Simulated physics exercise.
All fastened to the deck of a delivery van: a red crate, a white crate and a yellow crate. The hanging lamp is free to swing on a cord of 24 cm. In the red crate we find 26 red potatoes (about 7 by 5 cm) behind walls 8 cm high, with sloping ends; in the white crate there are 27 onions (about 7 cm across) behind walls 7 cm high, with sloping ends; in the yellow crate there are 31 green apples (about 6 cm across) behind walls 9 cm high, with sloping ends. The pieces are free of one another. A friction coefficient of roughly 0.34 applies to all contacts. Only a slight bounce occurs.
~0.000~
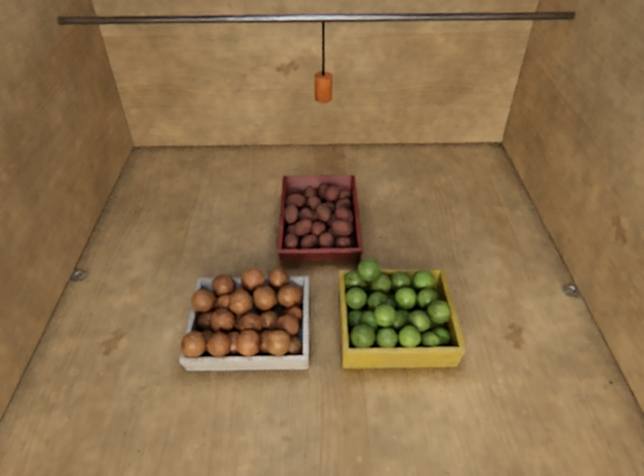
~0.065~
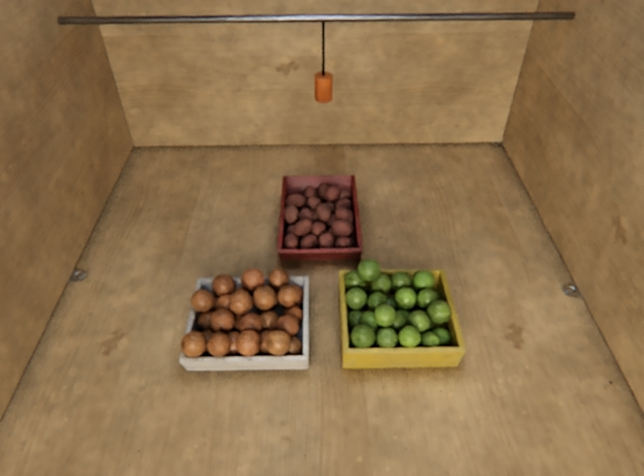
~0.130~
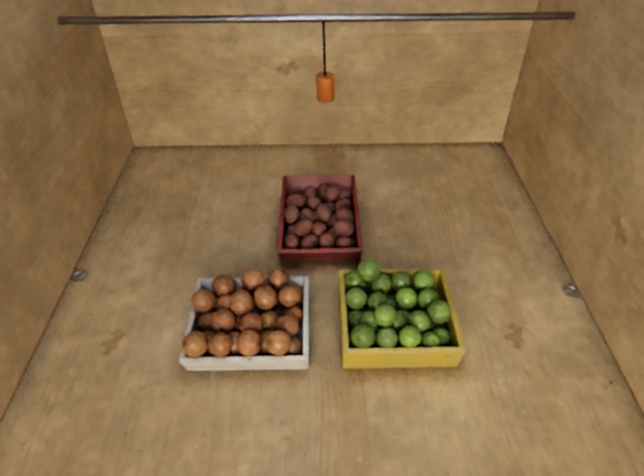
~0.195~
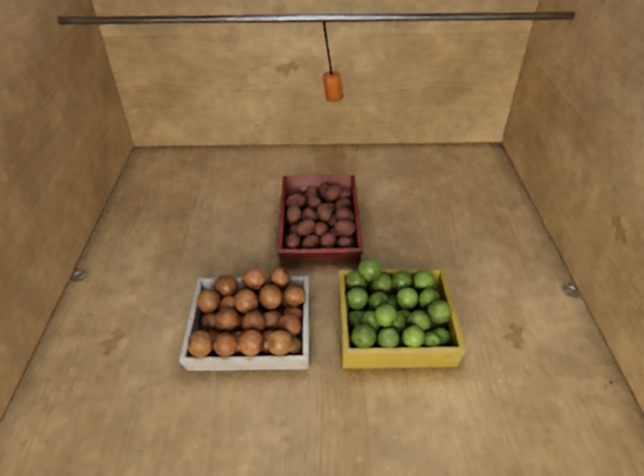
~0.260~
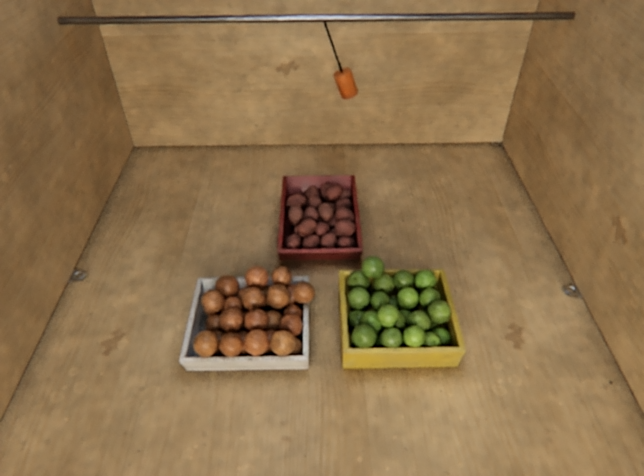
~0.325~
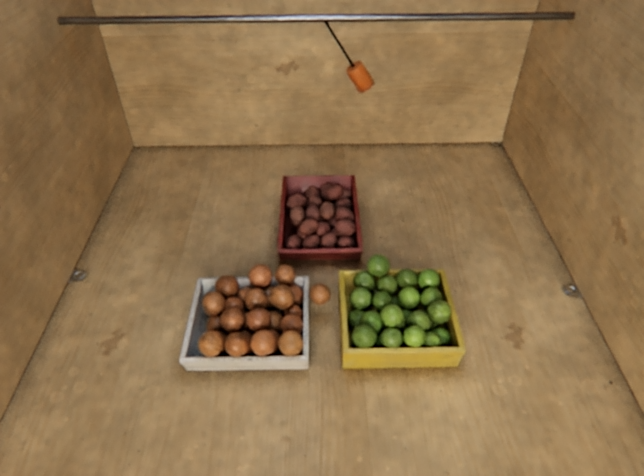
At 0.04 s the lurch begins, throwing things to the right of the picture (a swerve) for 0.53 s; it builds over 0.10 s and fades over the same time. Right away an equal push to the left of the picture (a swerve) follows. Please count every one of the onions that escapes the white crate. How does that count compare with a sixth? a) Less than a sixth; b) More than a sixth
More than a sixth.
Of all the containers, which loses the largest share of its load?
That would be the white crate.
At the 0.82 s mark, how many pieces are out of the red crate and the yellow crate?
The red crate is at about 0 and the yellow crate at about 1.
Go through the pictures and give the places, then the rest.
In the first picture (each is followed by its nearest rim corner in this view), white crate, (183, 357); yellow crate, (346, 348); the lamp leans 0°; none out.
In the second picture, white crate, (183, 357); the lamp leans 0°.
In the third picture, white crate, (183, 357); the lamp leans 2°.
In the fourth picture, white crate, (183, 357); the lamp leans 8°.
In the fifth picture, white crate, (183, 357); the lamp leans 19°.
In the sixth picture, white crate, (183, 357); yellow crate, (346, 348); the lamp leans 33°; 1 out, the lowest onion at (320, 294).
After 0.55 s, red crate 26 in, 0 out, white crate 22 in, 5 out and yellow crate 30 in, 1 out.
After 0.82 s, red crate 26 in, 0 out, white crate 21 in, 6 out and yellow crate 30 in, 1 out.
After 1.21 s, red crate 26 in, 0 out, white crate 19 in, 8 out and yellow crate 30 in, 1 out.
Outcome (at 1.70 s), red crate 26 in, 0 out, white crate 19 in, 8 out and yellow crate 30 in, 1 out. Asked share, 8 of 27, 30 per cent.
